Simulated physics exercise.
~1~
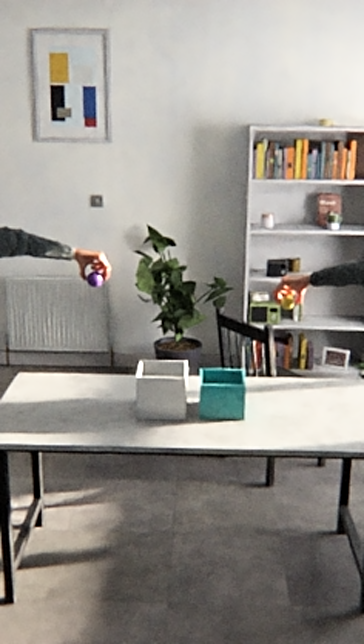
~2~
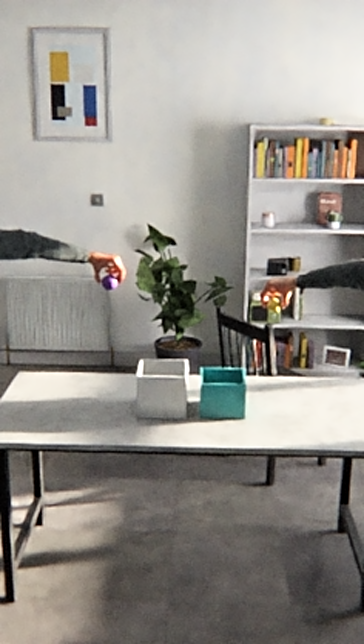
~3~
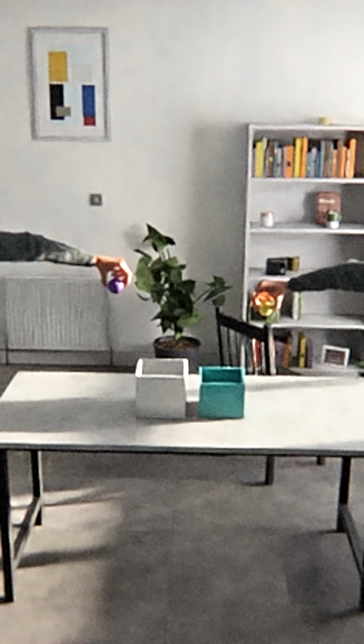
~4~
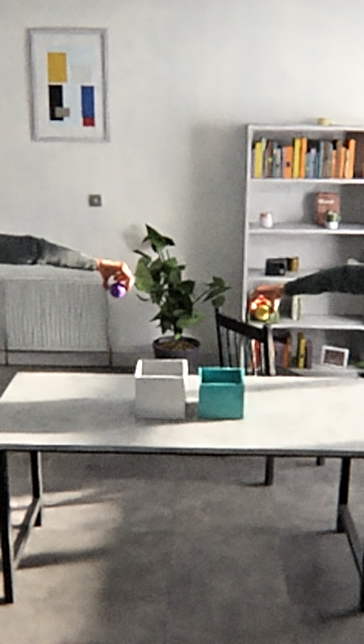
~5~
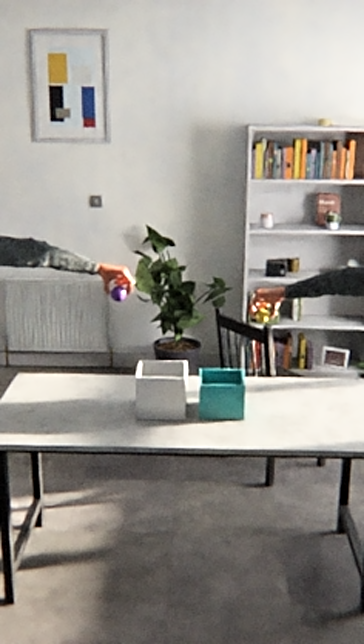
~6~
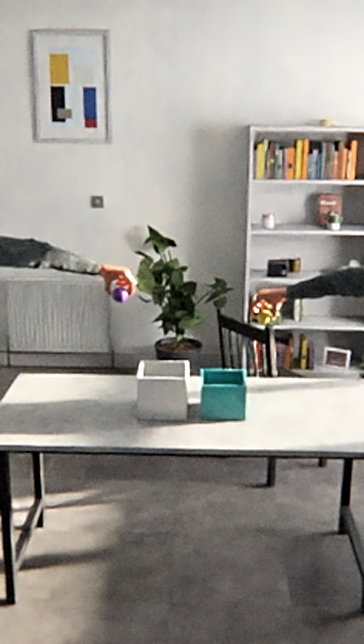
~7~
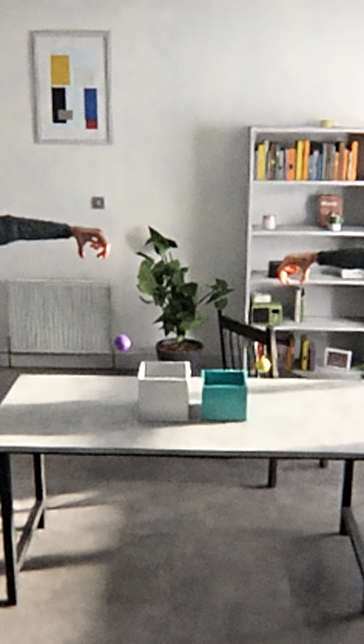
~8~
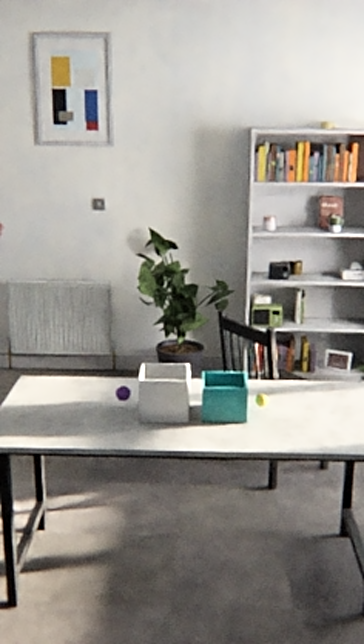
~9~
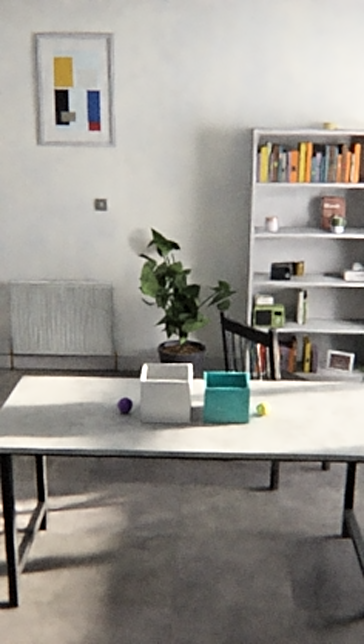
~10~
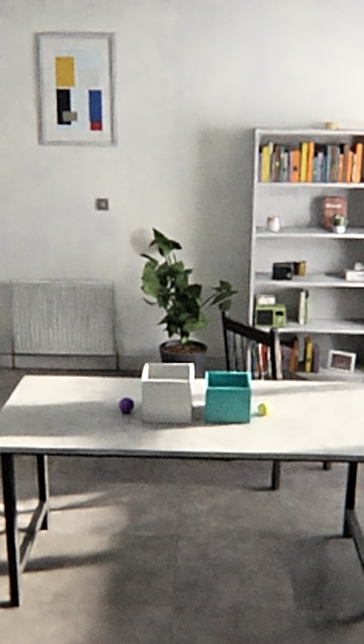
Purple onion and lemon dropping from two hands above a white box and a teal box, both landing outside on the table.
